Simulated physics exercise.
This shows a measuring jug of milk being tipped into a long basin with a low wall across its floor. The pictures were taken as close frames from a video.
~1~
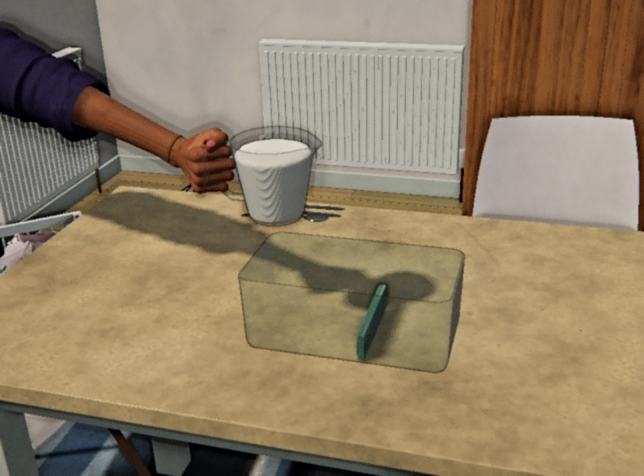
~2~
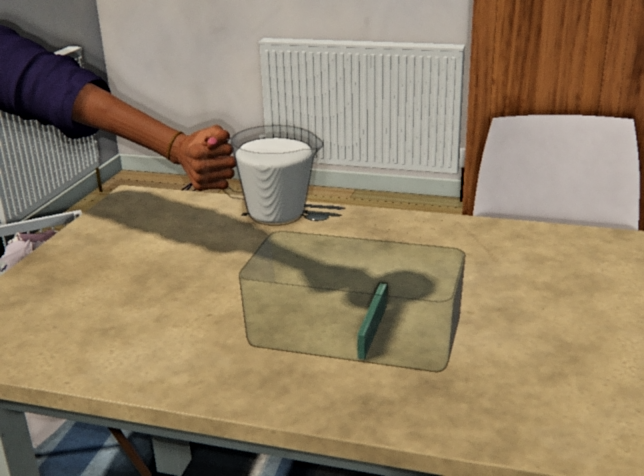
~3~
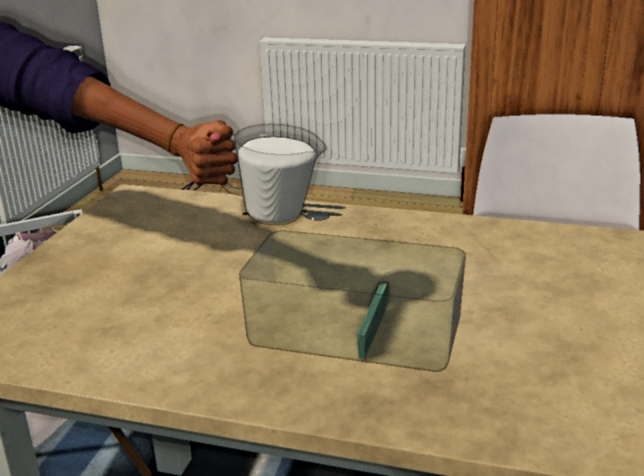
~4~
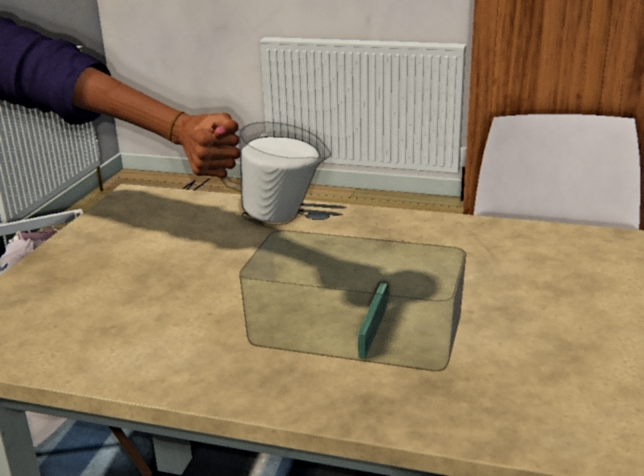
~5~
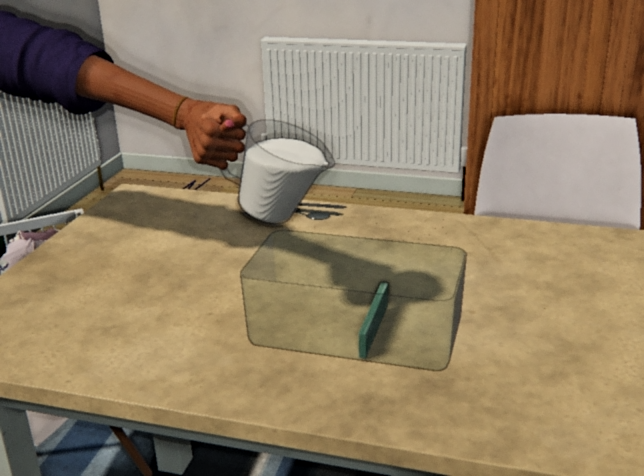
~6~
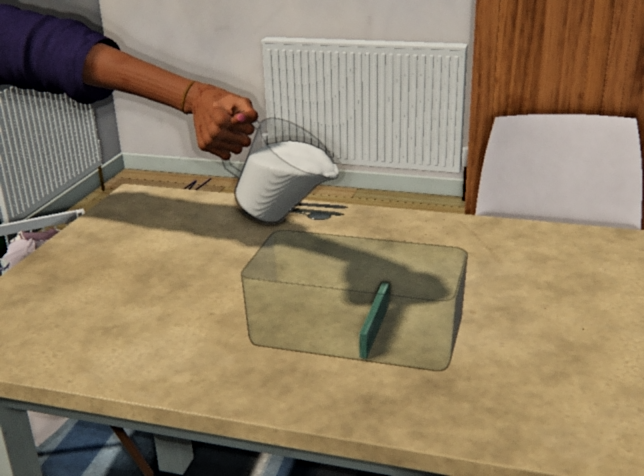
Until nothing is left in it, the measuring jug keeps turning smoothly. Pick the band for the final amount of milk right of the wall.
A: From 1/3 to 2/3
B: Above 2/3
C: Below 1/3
Answer: C.
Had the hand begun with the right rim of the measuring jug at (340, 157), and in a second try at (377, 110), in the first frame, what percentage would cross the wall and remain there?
The first start yields 55 per cent, the second 70 per cent.
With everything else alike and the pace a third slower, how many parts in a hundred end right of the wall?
Near 35 %.
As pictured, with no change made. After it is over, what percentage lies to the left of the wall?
Roughly 75 percent of it.
A moment on, the measuring jug is tipped on its side and 46 per cent is still to pour, 12 is left of the wall and 16 right of it.
Next, the measuring jug is tipped right over and 8 per cent is still to pour, 57 is left of the wall and 22 right of it.
Then the measuring jug is tipped right over and 1 per cent is still to pour, 72 is left of the wall and 23 right of it.
Later the measuring jug is tipped right over and 0 per cent is still to pour, 73 is left of the wall and 24 right of it.
At rest 73 per cent lies left of the wall, 24 right of it and 3 outside.
